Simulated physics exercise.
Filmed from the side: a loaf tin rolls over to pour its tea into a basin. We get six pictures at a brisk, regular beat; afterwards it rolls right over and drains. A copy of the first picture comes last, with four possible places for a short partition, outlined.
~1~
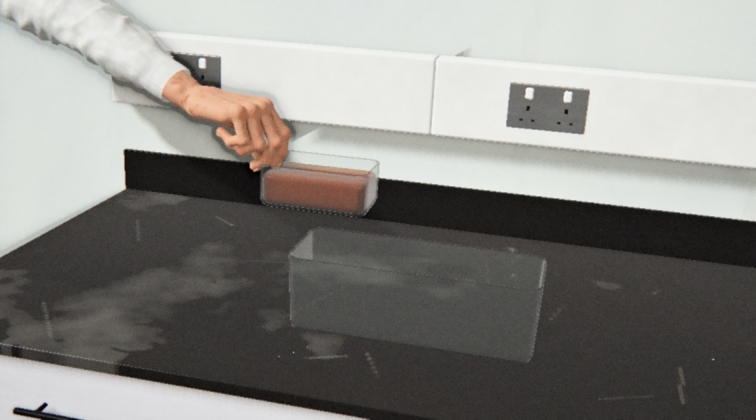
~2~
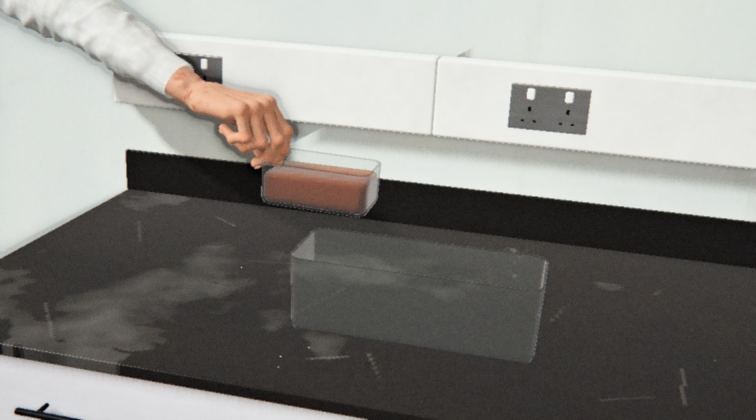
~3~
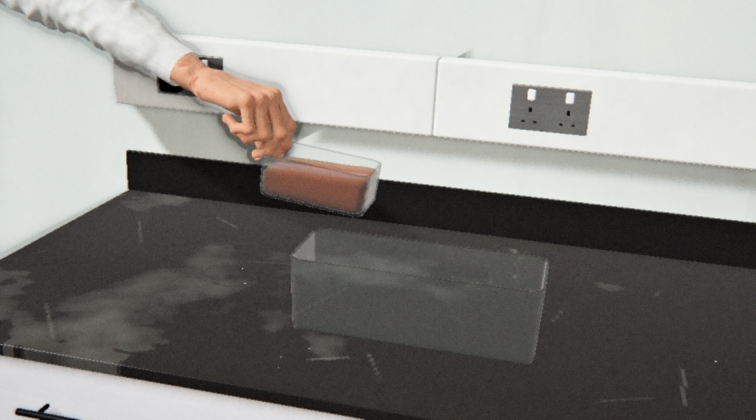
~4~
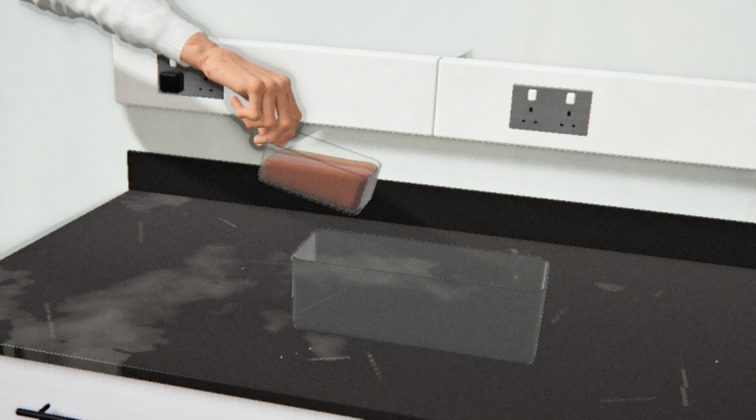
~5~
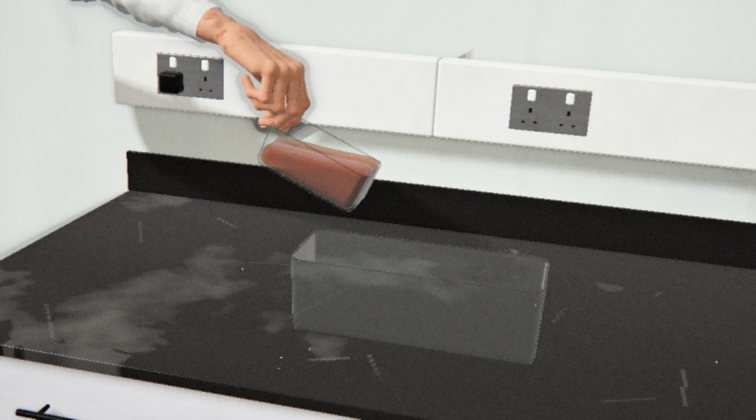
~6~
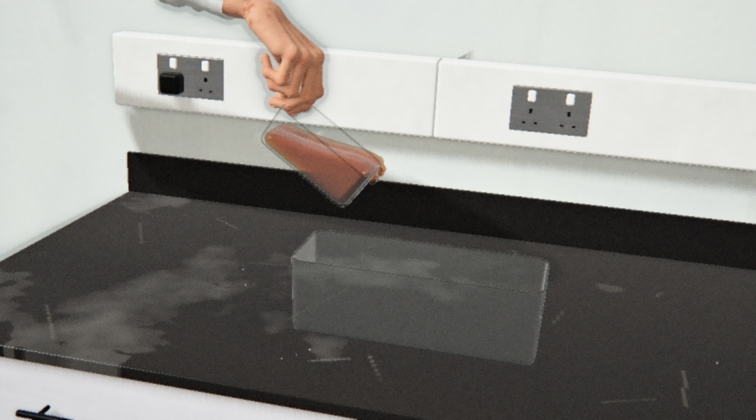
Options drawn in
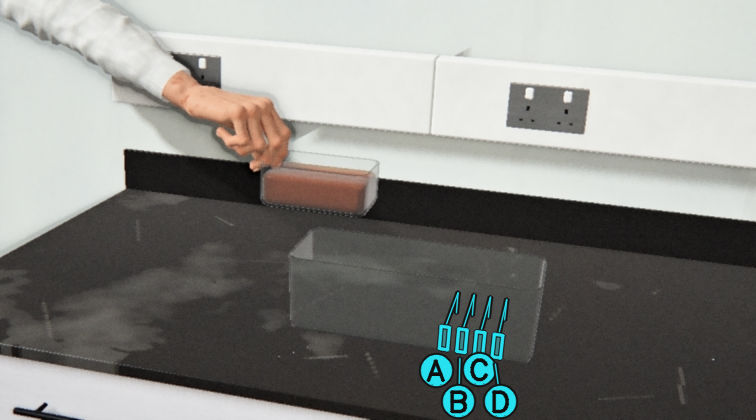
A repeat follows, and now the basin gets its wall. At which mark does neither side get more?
The answer is position A.
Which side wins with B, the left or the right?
More ends on the left.
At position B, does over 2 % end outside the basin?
Yes.
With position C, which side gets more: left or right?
More ends on the left.
On the marked copy, A at (442, 355); B at (459, 358); C at (477, 360); D at (495, 363).
For position A, about 50 % ends left of the wall and 41 % right of it; 9 % is lost outside.
For position B, about 74 % ends left of the wall and 18 % right of it; 8 % is lost outside.
For position C, about 76 % ends left of the wall and 16 % right of it; 8 % is lost outside.
For position D, about 76 % ends left of the wall and 13 % right of it; 11 % is lost outside.
